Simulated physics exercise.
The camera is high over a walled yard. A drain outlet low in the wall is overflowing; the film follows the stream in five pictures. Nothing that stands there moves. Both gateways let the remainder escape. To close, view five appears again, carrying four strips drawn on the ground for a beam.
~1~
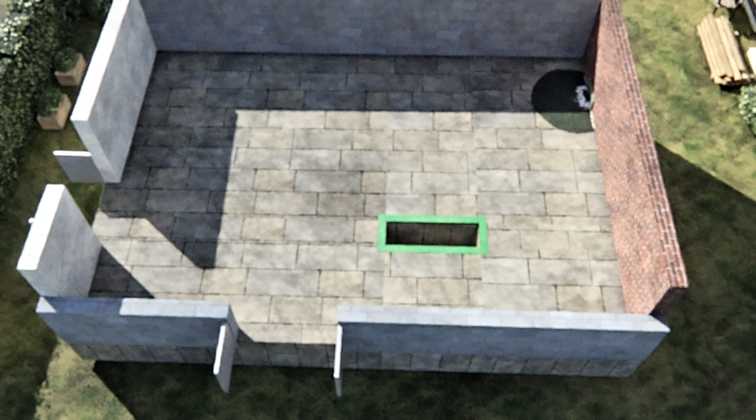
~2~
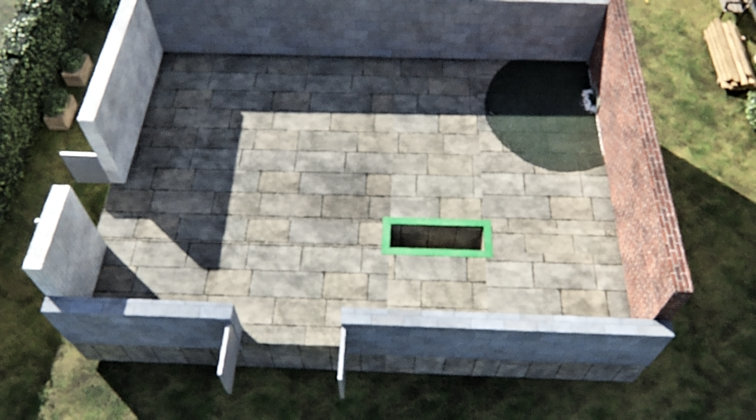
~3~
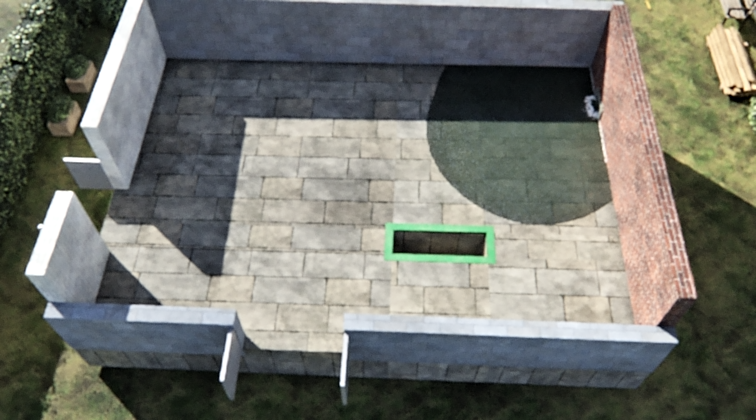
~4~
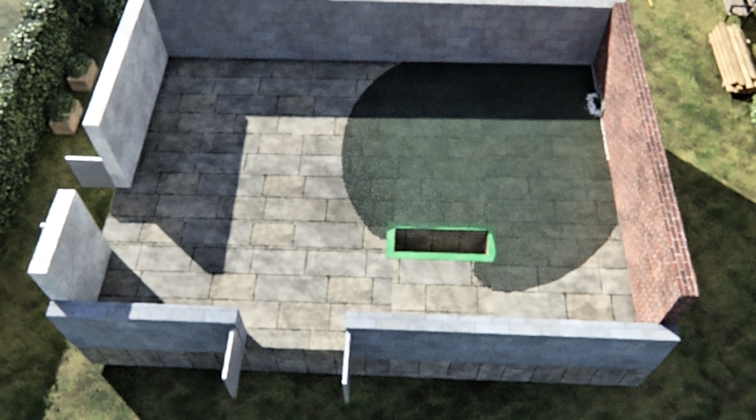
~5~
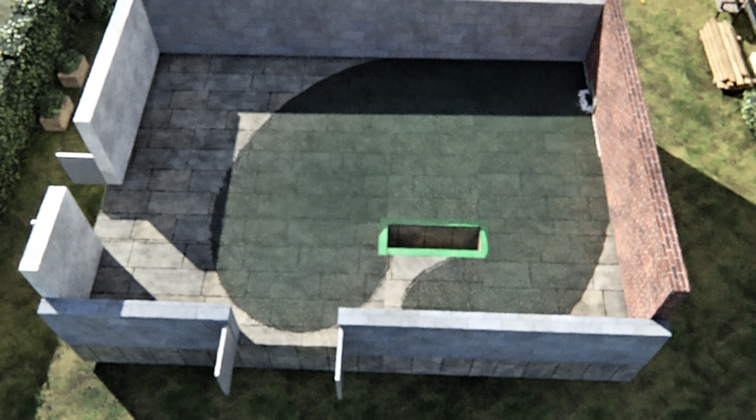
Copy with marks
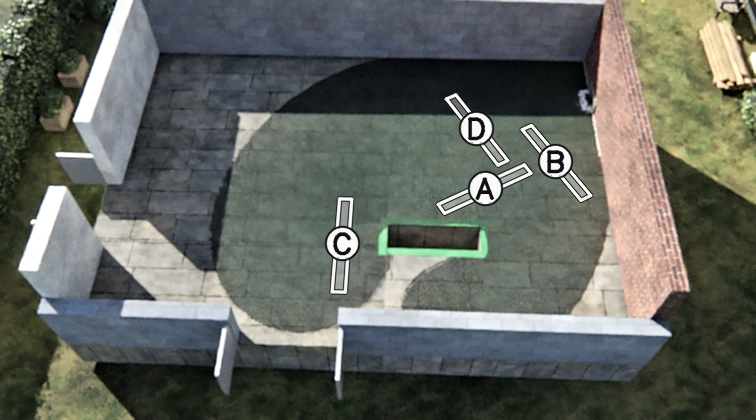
A dark, greenish sheet of water spreads over the paving of a walled yard, seen from high above with the view shifting only slightly. Pale grey walls with open gates stand at the left and front, a red brick wall at the right, and a green-rimmed drain pit right of centre. From the outfall at upper right, the rounded front widens leftward and forward, reaches the pit, and wraps around it, leaving a pale dry strip in front.
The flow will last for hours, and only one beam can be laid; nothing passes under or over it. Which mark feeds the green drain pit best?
C beats the others.
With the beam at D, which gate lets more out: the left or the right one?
The left one.
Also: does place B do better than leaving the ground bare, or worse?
Place B is worse.
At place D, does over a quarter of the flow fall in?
No, it does not.
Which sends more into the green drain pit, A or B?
Here it is place A.
On the marked copy, A from (441, 208) to (527, 169); B from (526, 127) to (585, 197); C from (338, 292) to (345, 199); D from (451, 96) to (502, 162).
If A is chosen, about 19 % of the stream goes into the green drain pit, about 80 % out by the gates.
If B is chosen, about 14 % of the stream goes into the green drain pit, about 85 % out by the gates.
If C is chosen, about 35 % of the stream goes into the green drain pit, about 64 % out by the gates.
If D is chosen, about 17 % of the stream goes into the green drain pit, about 81 % out by the gates.
